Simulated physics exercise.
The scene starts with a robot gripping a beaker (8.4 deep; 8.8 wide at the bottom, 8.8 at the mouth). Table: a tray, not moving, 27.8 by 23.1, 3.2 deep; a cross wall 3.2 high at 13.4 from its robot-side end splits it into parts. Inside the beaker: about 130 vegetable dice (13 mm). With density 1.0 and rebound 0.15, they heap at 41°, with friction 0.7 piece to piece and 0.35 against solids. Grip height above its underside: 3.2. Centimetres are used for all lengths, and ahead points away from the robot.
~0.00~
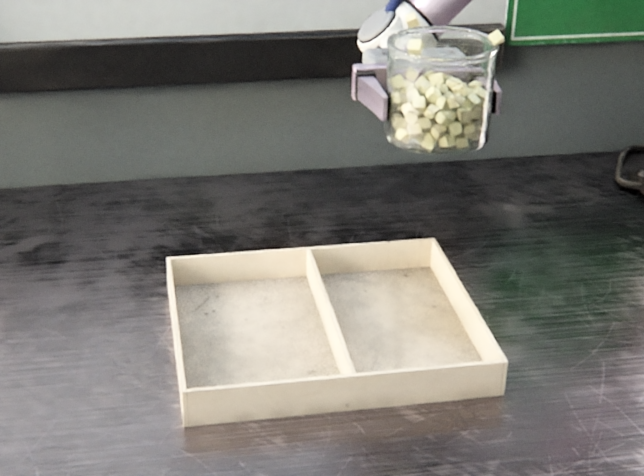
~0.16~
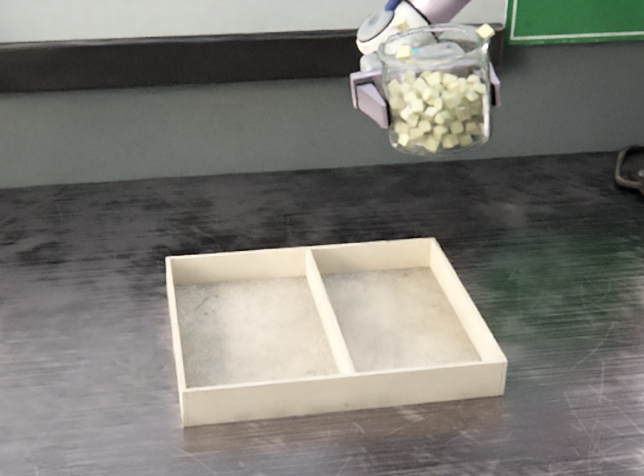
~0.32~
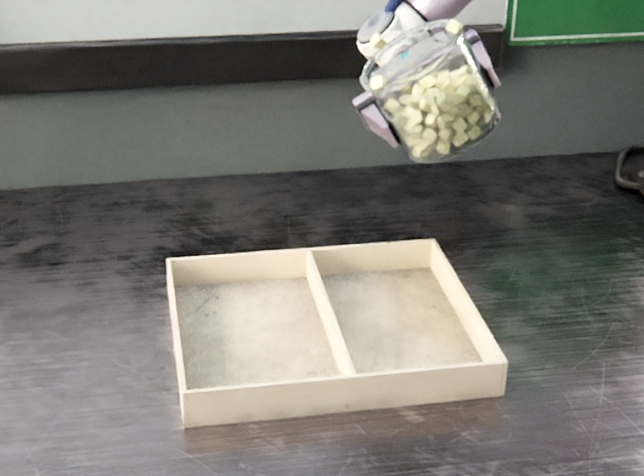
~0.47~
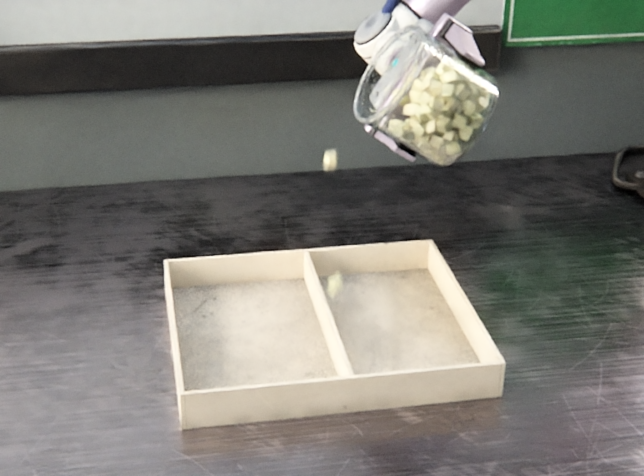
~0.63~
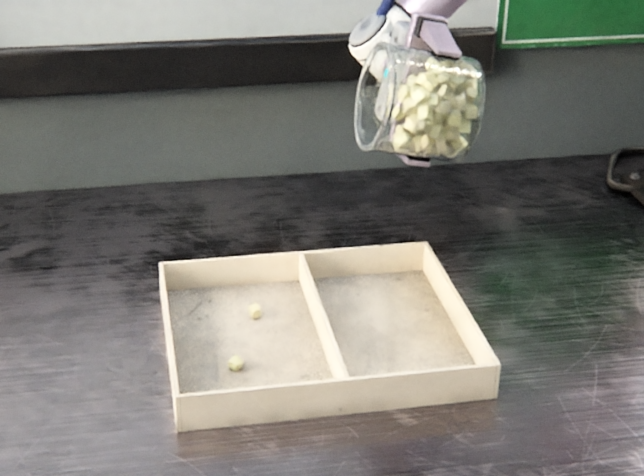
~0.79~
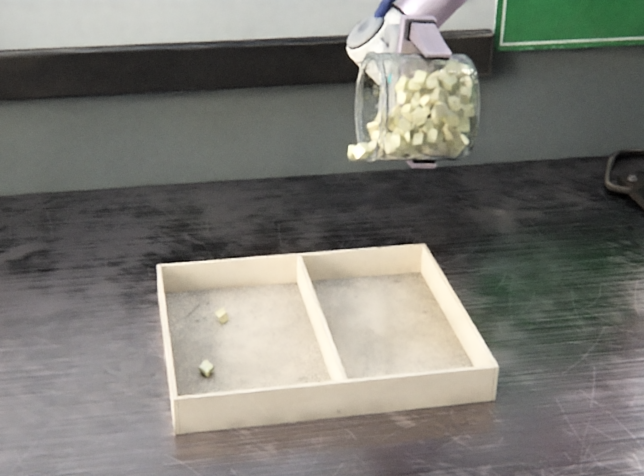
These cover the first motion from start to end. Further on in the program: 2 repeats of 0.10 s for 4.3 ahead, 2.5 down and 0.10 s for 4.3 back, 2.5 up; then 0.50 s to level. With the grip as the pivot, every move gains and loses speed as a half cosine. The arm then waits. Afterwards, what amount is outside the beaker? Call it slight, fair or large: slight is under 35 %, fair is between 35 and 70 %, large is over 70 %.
I would call it fair, between 35 and 70 %.
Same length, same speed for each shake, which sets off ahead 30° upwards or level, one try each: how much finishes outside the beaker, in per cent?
Try one gives about 100 in a hundred, try two about 85 in a hundred.
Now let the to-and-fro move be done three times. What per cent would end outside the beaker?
65 per cent or so.
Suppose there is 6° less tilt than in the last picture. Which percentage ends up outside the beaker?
Roughly 40 percent.
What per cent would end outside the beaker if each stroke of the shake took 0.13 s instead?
About 50 per cent in that case.
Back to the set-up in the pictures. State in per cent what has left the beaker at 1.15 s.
Share gone by then: Close to 40 %.
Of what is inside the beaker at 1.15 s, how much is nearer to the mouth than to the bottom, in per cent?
Something like 70 percent sits in that half.
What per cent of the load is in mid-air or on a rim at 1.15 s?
Estimated fraction: Near 6 %.
After 1.15 s, tilted 86° forward, highest piece 23 above the table; 77 in the beaker, 41 in the far-side part, 8 in flight or on a rim.
After 1.51 s, tilted 25° forward, highest piece 26 above the table; 66 in the far-side part, 51 in the beaker, 8 in the robot-side part, 1 in flight or on a rim.
After 1.89 s, level, highest piece 26 above the table; 67 in the far-side part, 51 in the beaker, 8 in the robot-side part.
After 2.94 s, level, highest piece 26 above the table; 67 in the far-side part, 51 in the beaker, 8 in the robot-side part.
At rest, 67 in the far-side part, 51 in the beaker, 8 in the robot-side part. That is 60 % outside the beaker.
